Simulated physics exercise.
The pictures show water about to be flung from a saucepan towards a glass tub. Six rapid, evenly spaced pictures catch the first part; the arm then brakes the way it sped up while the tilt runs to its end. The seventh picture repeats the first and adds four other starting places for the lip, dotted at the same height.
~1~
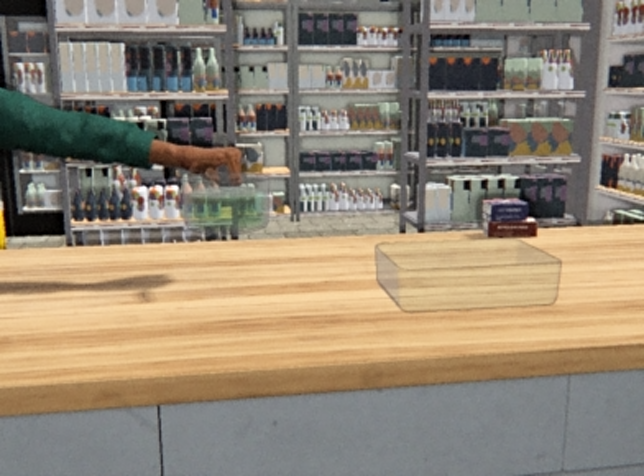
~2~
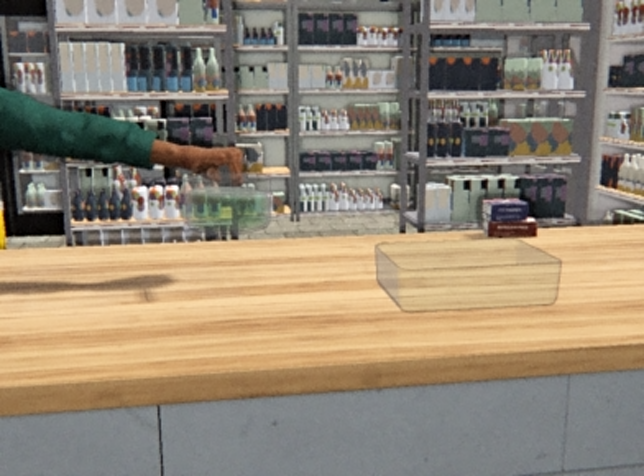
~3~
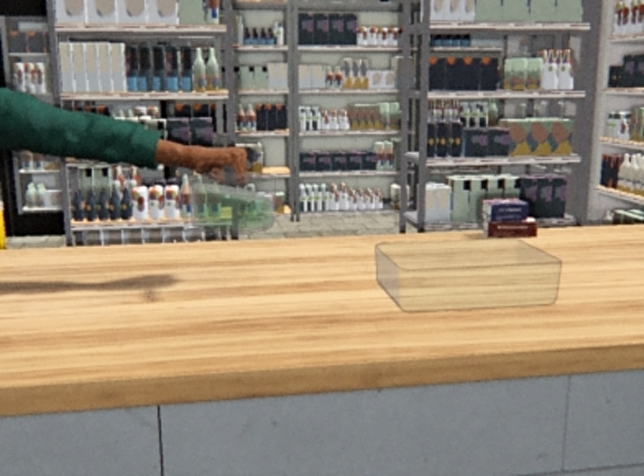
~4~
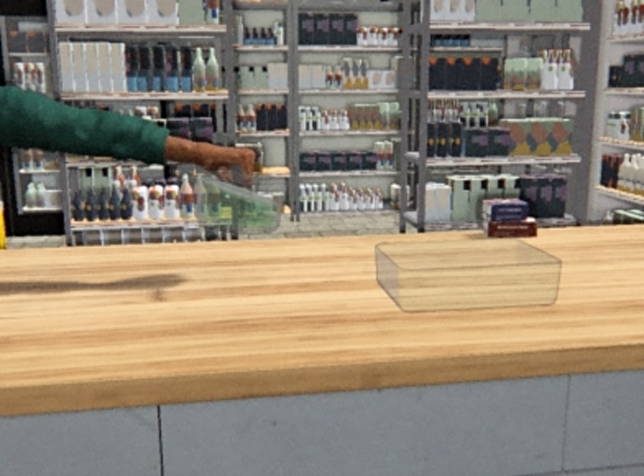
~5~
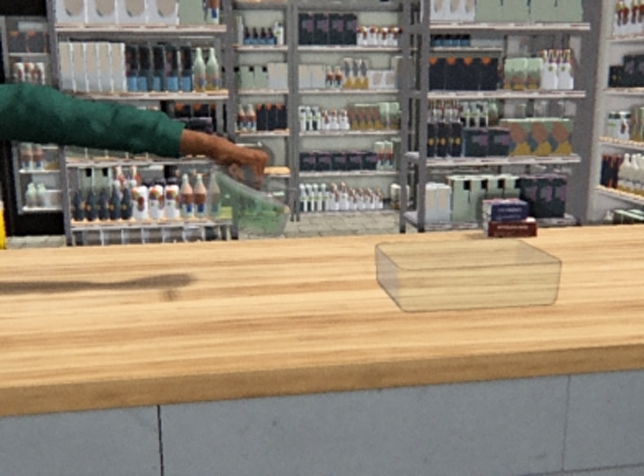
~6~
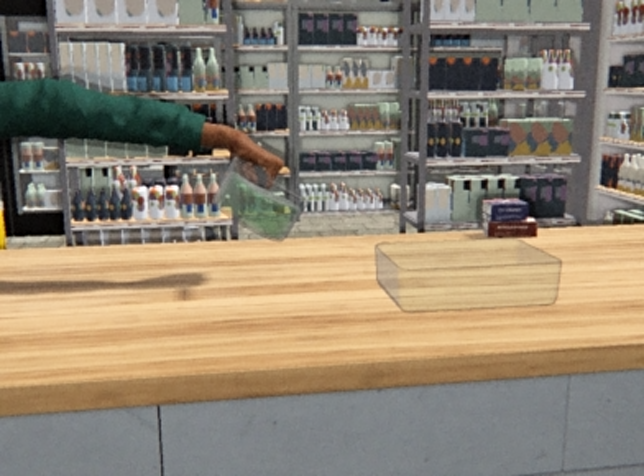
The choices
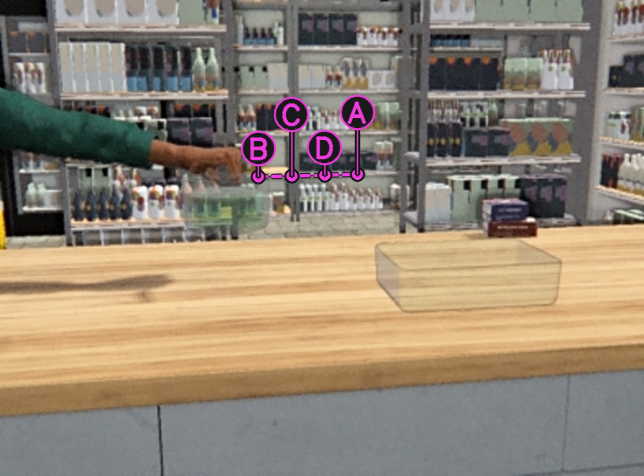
Shop counter with stocked shelves behind, a green-sleeved arm holding a see-through container, moving it slightly right and gradually tilting it.
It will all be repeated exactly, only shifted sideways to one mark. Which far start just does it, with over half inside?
That is place C.
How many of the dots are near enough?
Three.
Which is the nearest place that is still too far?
That would be B.
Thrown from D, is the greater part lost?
No, not at all.
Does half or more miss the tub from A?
No.
On the marked copy, A at (357, 174); B at (258, 176); C at (291, 176); D at (324, 175).
With A, about 67 % lands in the tub, 2 % falls short and 30 % goes beside or beyond.
With B, about 10 % lands in the tub, 85 % falls short and 5 % goes beside or beyond.
With C, about 81 % lands in the tub, 10 % falls short and 9 % goes beside or beyond.
With D, about 83 % lands in the tub, 4 % falls short and 13 % goes beside or beyond.
